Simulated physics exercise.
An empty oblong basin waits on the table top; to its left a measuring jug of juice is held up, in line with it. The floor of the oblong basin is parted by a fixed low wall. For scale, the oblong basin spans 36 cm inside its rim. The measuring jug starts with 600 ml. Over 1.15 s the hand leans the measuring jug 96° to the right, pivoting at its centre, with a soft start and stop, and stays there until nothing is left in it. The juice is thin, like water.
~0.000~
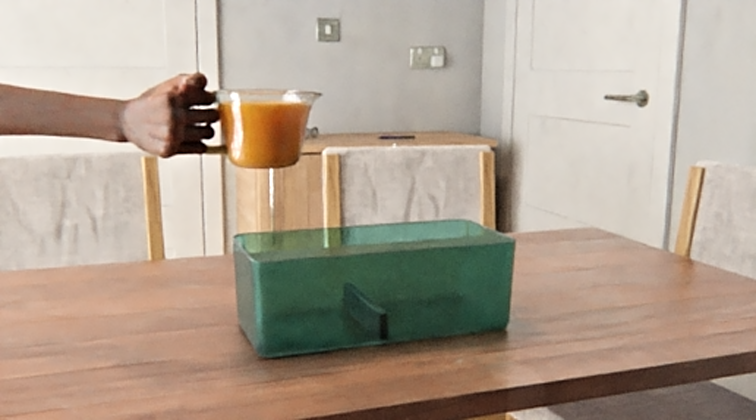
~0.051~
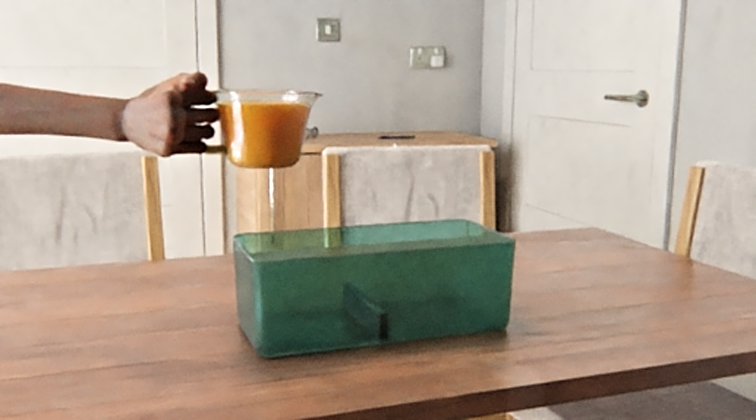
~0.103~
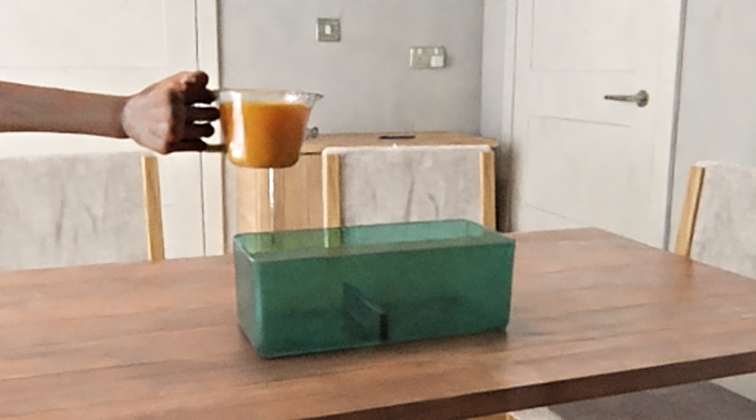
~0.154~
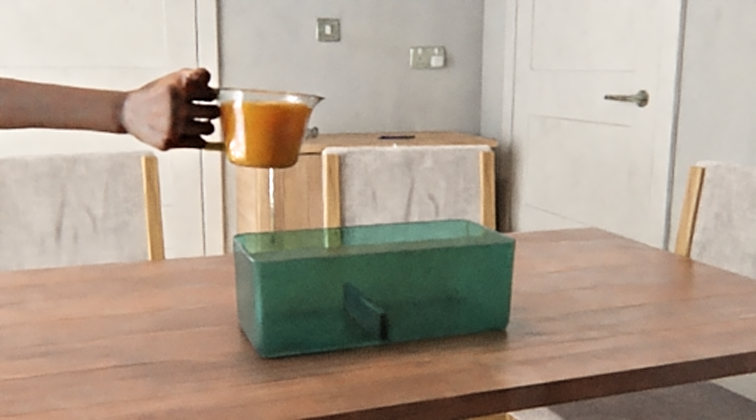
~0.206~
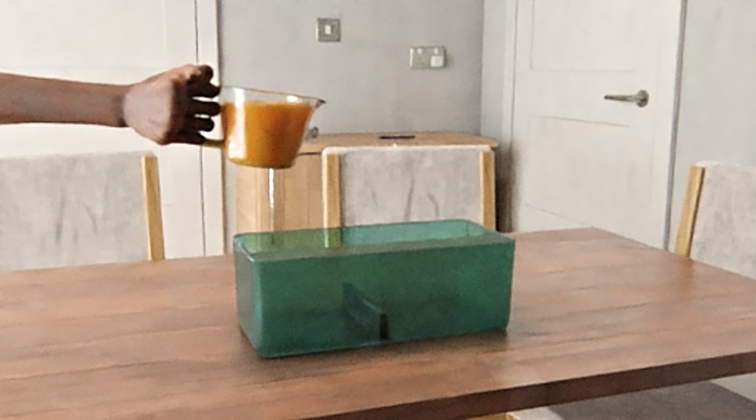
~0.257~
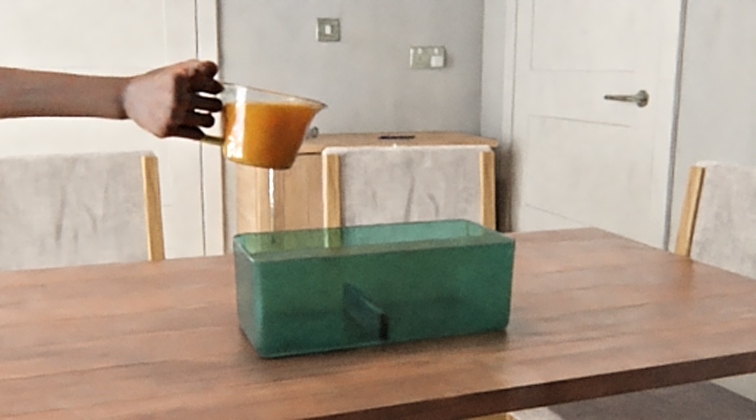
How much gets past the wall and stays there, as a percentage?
Roughly 63 per cent is past the wall.
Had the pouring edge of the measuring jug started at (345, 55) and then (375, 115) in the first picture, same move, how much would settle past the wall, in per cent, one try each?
In turn about 90 and 95 per cent.
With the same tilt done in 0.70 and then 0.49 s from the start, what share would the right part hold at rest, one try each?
First 50, then 40 per cent.
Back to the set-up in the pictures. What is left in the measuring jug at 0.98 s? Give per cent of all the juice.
Some 12 per cent.
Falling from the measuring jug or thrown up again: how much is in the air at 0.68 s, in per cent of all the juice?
About 24 per cent.
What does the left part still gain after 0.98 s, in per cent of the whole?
Some 20 per cent.
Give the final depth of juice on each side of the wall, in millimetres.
Left about 8 mm, right about 14 mm.
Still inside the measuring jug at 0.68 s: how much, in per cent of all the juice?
About 64 per cent.
After 0.68 s the tilt is 61° and 64 per cent is still to pour, 1 is left of the wall and 10 right of it.
After 0.98 s the tilt is 91° and 12 per cent is still to pour, 16 is left of the wall and 57 right of it.
After 1.30 s the tilt is 96° and 0 per cent is still to pour, 36 is left of the wall and 62 right of it.
After 1.65 s the tilt is 96° and 0 per cent is still to pour, 36 is left of the wall and 63 right of it.
In the end 36 per cent lies left of the wall, 63 right of it and 1 outside.
